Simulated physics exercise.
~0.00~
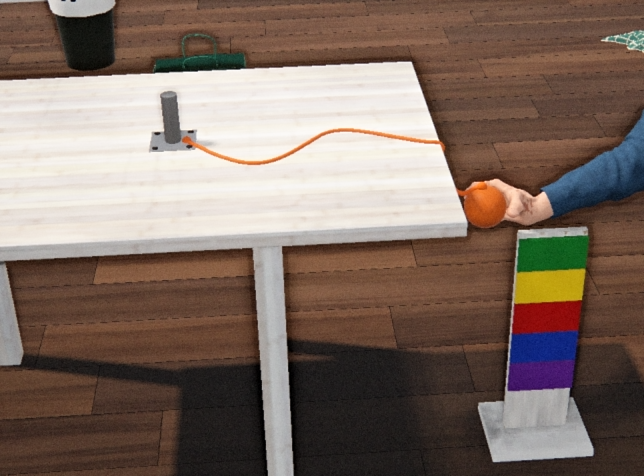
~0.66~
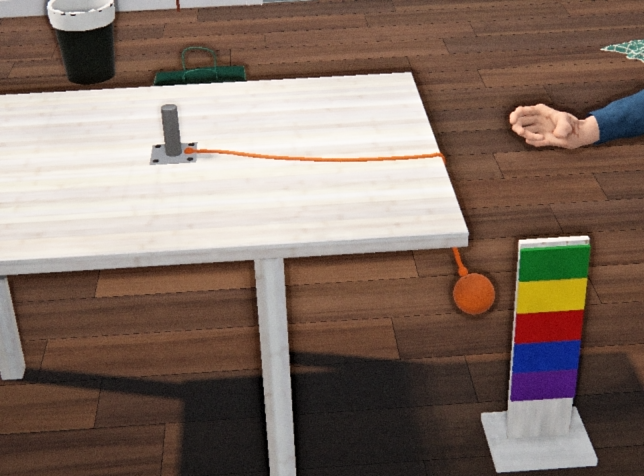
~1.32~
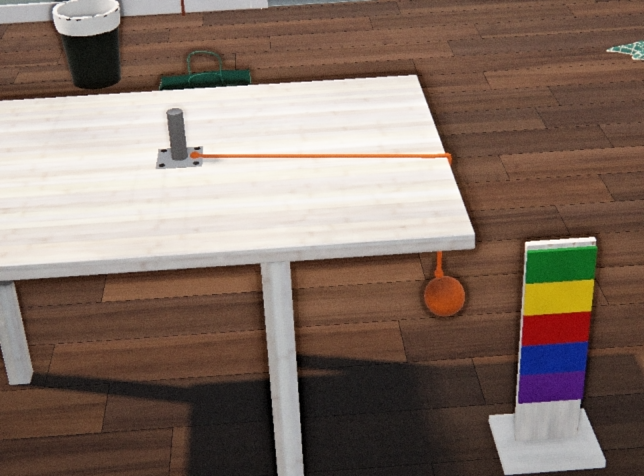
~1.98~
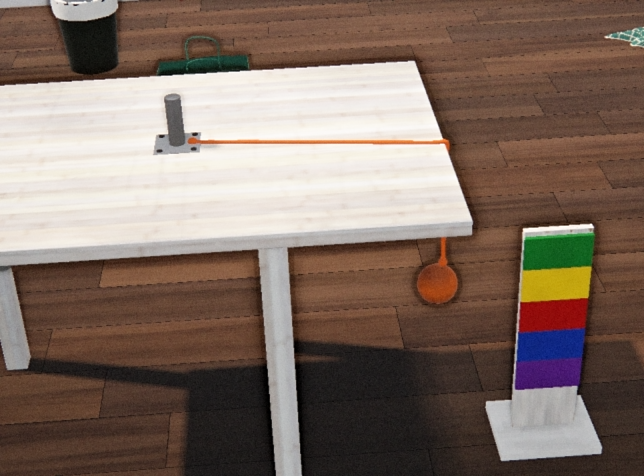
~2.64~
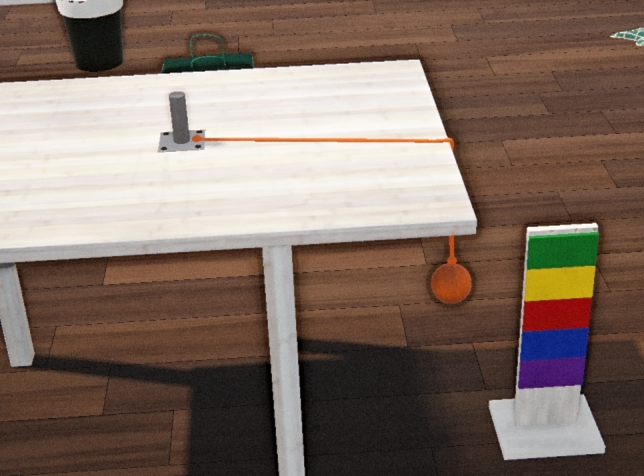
An orange ball on a slack cord was held by a hand at a white table's edge, beside a striped board. The hand let go and drew back, and the ball dropped, swung slightly left, then right, and ended hanging level with the yellow band.
